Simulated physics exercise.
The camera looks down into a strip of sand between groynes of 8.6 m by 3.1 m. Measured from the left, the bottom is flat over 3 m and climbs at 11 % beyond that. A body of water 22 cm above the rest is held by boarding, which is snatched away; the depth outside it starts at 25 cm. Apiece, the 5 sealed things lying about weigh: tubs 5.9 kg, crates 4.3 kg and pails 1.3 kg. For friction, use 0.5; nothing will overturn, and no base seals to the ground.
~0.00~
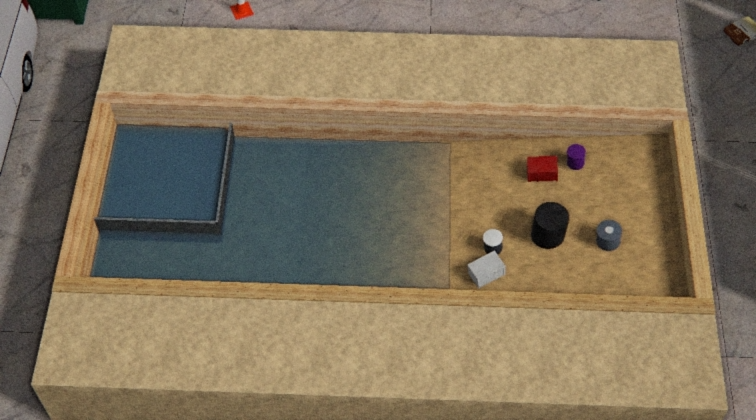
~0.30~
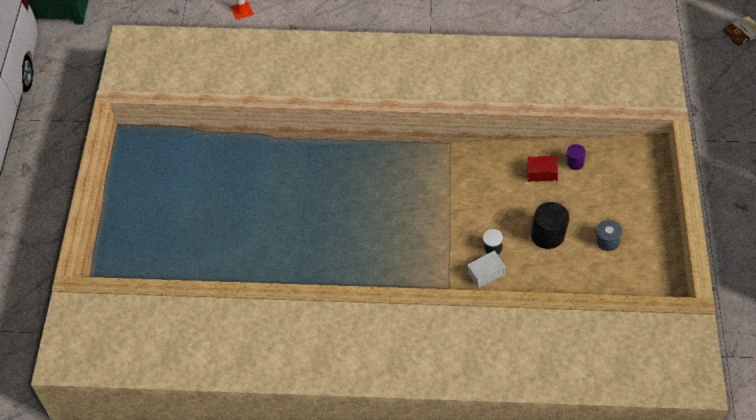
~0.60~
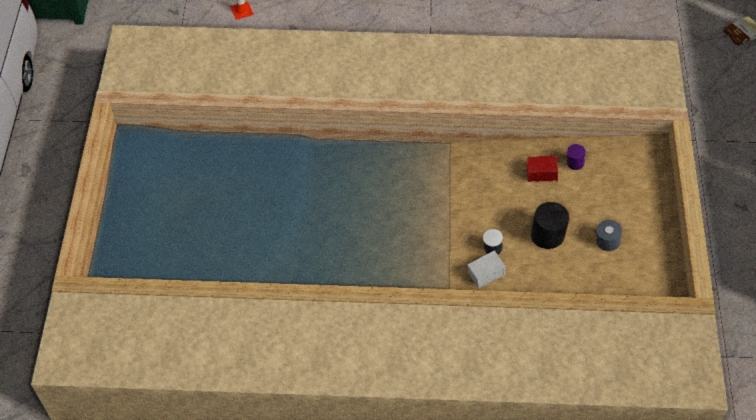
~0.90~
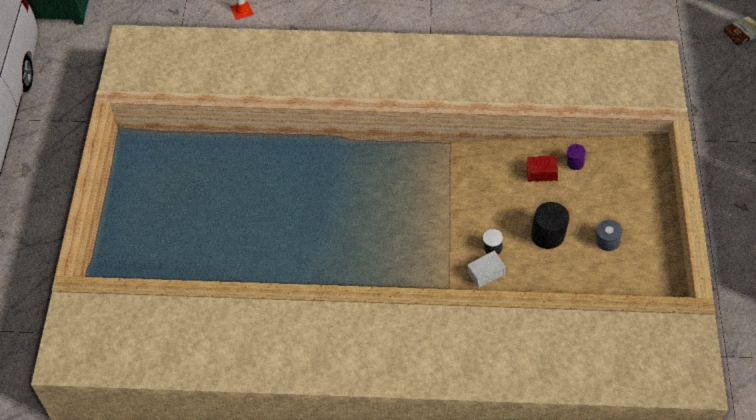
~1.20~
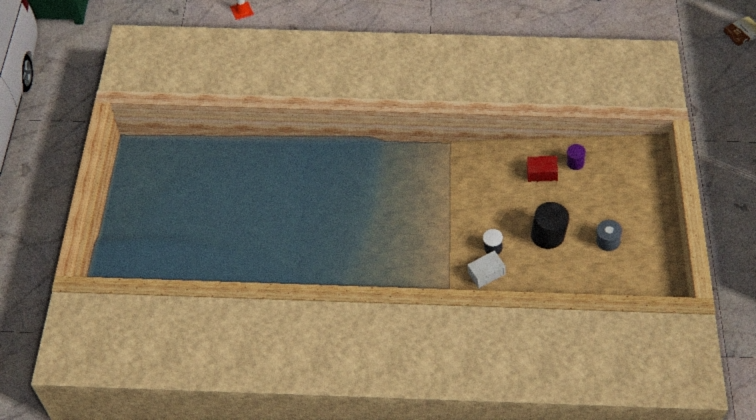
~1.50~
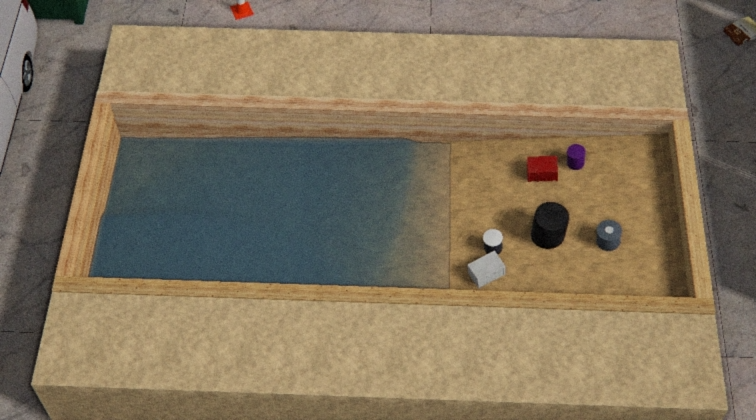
Water penned behind boards in the left corner of a sandy, walled strip was let loose and spread rightward in a low swell through the shallow water, while the crates and pails stayed put.
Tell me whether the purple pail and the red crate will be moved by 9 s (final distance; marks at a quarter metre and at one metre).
Purple pail remains in place, red crate remains in place.
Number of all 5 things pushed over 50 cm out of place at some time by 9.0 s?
All told, that gives 2.
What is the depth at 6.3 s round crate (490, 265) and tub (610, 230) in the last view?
First roughly 2 cm, second roughly 0 cm.
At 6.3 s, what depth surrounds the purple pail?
Somewhere close to 0 cm.
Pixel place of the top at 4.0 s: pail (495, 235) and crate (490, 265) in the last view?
Somewhere around (539, 243) and (542, 267).
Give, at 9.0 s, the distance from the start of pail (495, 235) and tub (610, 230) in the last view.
100 cm, 0 cm.
After 2.1 s the purple pail is near (578, 151), 0.0 m from its start, aground; the red crate is near (544, 164), 0.0 m from its start, aground; 0 afloat.
After 4.0 s the purple pail is near (578, 151), 0.0 m from its start, aground; the red crate is near (544, 164), 0.0 m from its start, aground; 2 afloat.
After 6.3 s the purple pail is near (578, 151), 0.0 m from its start, aground; the red crate is near (544, 164), 0.0 m from its start, aground; 0 afloat.
After 9.0 s the purple pail is near (578, 151), 0.0 m from its start, aground; the red crate is near (544, 164), 0.0 m from its start, aground; 1 afloat.
